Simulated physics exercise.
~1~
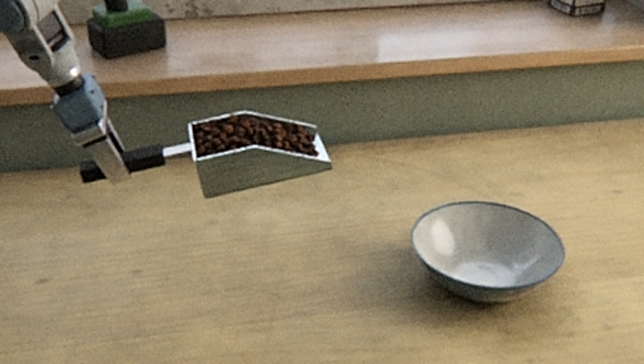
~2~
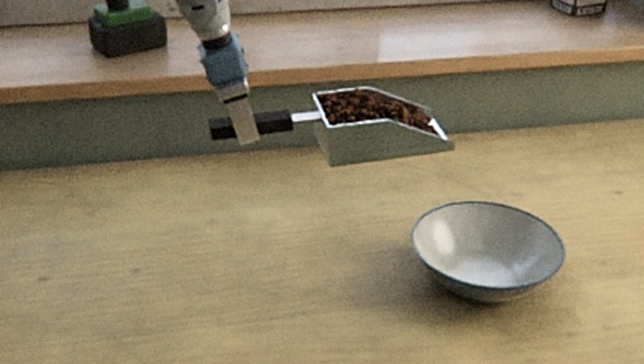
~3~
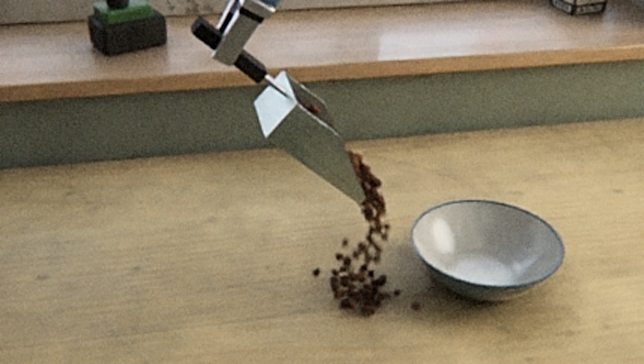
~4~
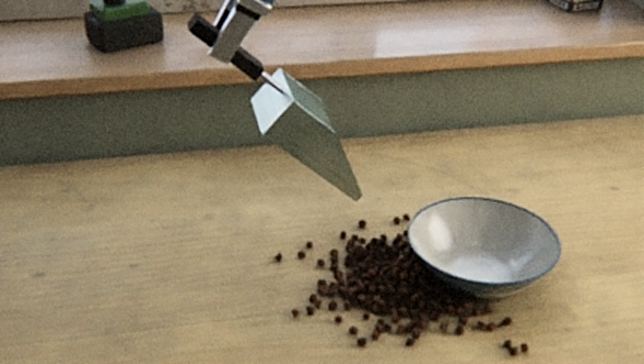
A robotic arm at the upper left grips the black handle of a silvery metal scoop filled with small dark brown pellets, seen from slightly above a pale wooden table. A grey bowl with a dark rim sits on the right, and a wooden ledge with a green and black object runs behind. The arm carries the scoop right, towards the bowl. It then draws back a little and tips the scoop steeply forward, so the pellets pour down short of the bowl. The emptied scoop stays tilted, while the pellets lie scattered on the table around the bowl's left side and front.
